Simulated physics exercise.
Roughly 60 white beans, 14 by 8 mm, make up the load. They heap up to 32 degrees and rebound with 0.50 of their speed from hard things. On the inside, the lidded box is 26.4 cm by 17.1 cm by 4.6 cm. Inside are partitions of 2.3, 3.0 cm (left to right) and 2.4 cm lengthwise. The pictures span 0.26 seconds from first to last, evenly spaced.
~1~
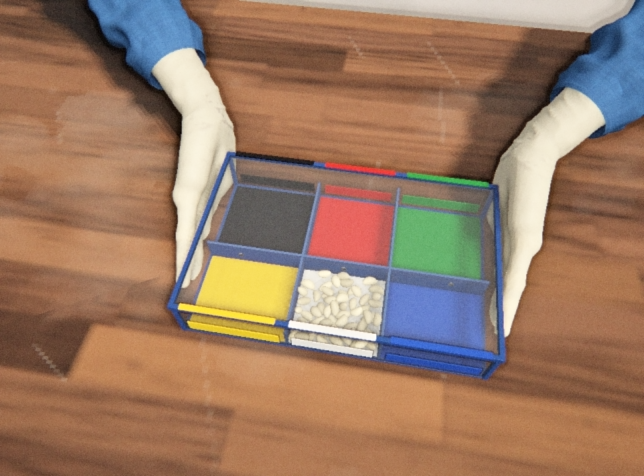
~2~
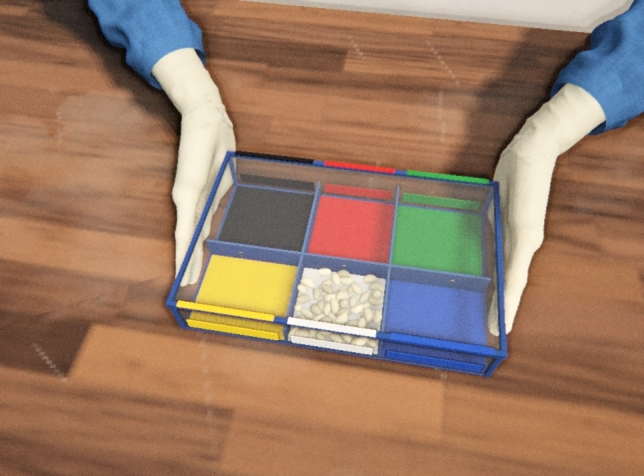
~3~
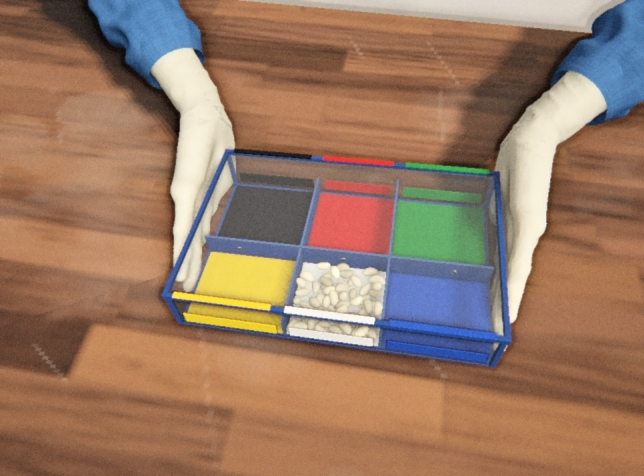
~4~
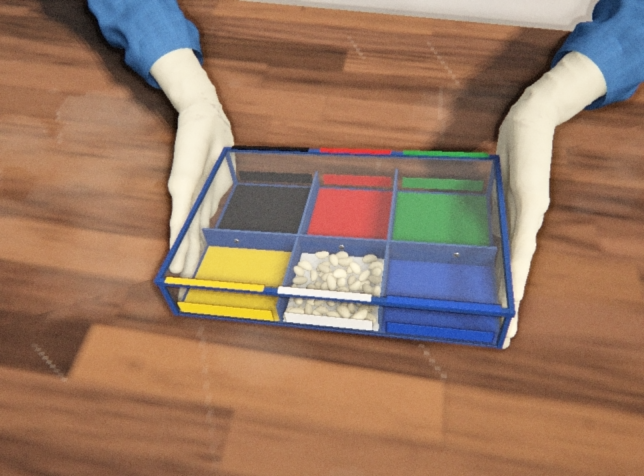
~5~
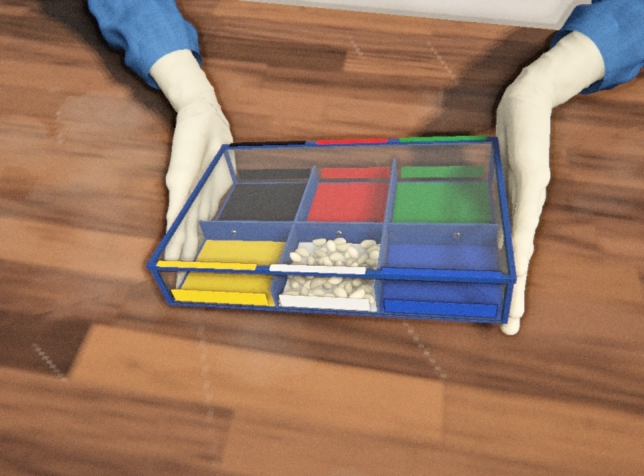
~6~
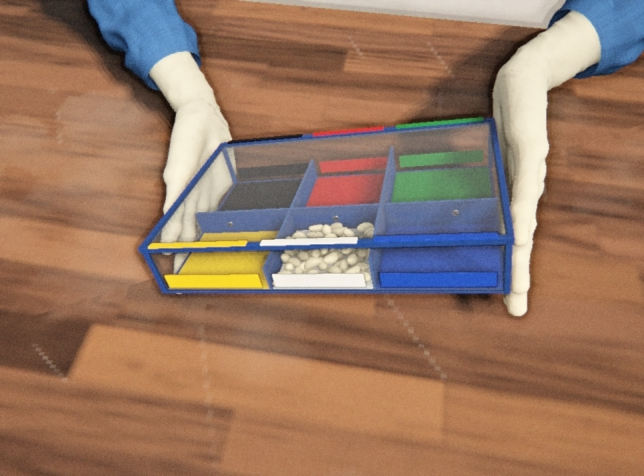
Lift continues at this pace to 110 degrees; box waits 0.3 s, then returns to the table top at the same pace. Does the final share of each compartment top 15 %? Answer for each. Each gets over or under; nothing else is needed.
Red compartment ends under. Blue compartment ends under. Green compartment ends under. Yellow compartment ends under. White compartment ends under. Black compartment ends over.
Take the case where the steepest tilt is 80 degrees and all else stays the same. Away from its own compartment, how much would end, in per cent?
About 65 per cent.
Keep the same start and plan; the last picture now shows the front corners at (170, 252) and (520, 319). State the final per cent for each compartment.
Each compartment ends with this per cent: Red 40, blue 0, green 60, yellow 0, white 0 and black 0.
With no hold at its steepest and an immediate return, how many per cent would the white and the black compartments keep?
Result - white: 5 %; black: 95 %.
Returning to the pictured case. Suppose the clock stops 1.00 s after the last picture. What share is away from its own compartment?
Roughly 95 percent.
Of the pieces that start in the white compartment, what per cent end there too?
0 %.
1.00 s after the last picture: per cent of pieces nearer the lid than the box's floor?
Roughly 80 per cent.
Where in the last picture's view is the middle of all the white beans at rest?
Resting centre estimate: Around (251, 198).
Then, 1.00 s after the last picture, tilt 110 degrees; white 5 %, black 95 %.
Then, 1.66 s after the last picture, tilt 57 degrees; black 100 %.
Then, 2.37 s after the last picture, tilt 0 degrees; black 100 %.
In the end, red 0 %, blue 0 %, green 0 %, yellow 0 %, white 0 %, black 100 %.
